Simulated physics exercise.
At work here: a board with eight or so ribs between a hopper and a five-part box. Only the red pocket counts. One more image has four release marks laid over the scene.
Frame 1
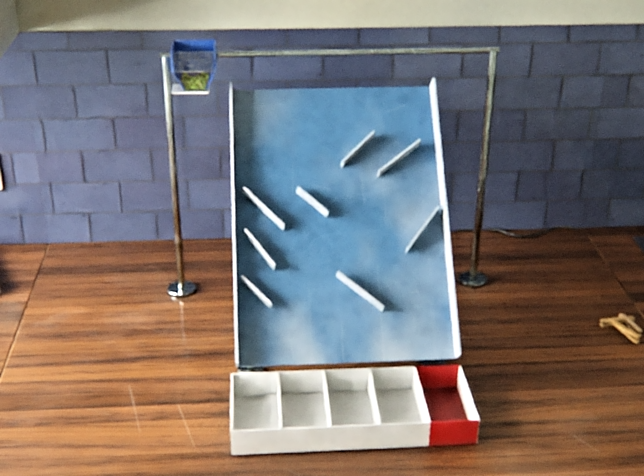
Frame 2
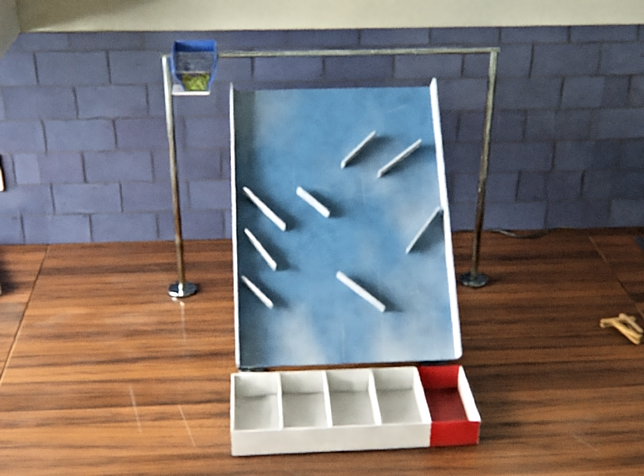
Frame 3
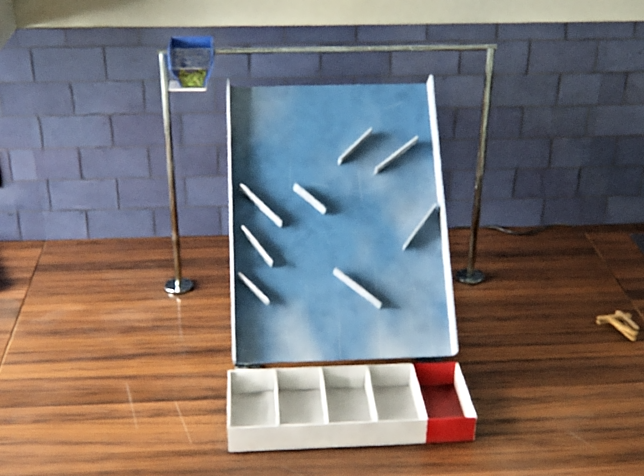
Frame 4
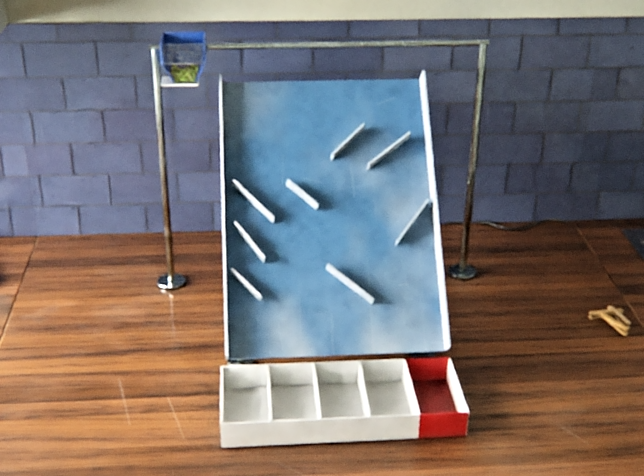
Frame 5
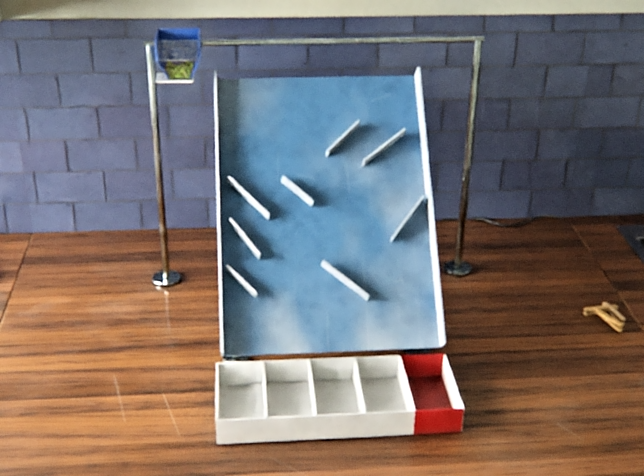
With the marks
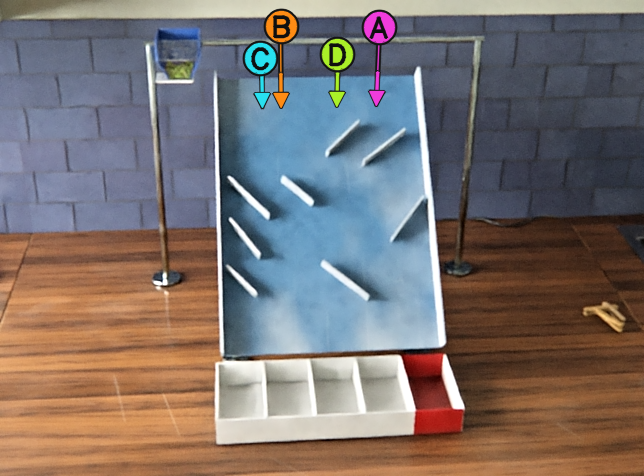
At the start, a blue hopper holding small green pieces sits at the upper left of a metal stand, beside a sloped blue board with eight white ribs above a five-part box with a red right-hand pocket. The view then drifts slightly, while nothing in the scene moves.
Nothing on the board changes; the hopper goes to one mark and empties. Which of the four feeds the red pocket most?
Mark D does it best.
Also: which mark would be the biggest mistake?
C.
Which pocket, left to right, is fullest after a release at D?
The fifth.
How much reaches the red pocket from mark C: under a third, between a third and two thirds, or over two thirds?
It is under a third.
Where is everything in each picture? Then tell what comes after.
In the first frame, hopper (195, 80), dried peas, door shut.
In the second frame, ribs (343, 162) to (375, 131), (380, 171) to (421, 140), (244, 187) to (285, 226).
In the third frame, ribs (295, 184) to (326, 209), (242, 226) to (272, 262), (405, 245) to (436, 204).
In the fourth frame, ribs (231, 268) to (261, 297), (328, 264) to (374, 300).
In the fifth frame, red pocket (438, 420), number 5 of 5 from the left.
On the marked copy, mark A meets the board at (376, 100); mark B meets the board at (281, 102); mark C meets the board at (262, 102); mark D meets the board at (336, 101).
With A, roughly two thirds in the red pocket, roughly a third in other pockets.
With B, roughly half in the red pocket, roughly half in other pockets, just a few outside the box.
With C, roughly a quarter in the red pocket, the larger part in other pockets.
With D, the larger part in the red pocket, about a tenth in other pockets.
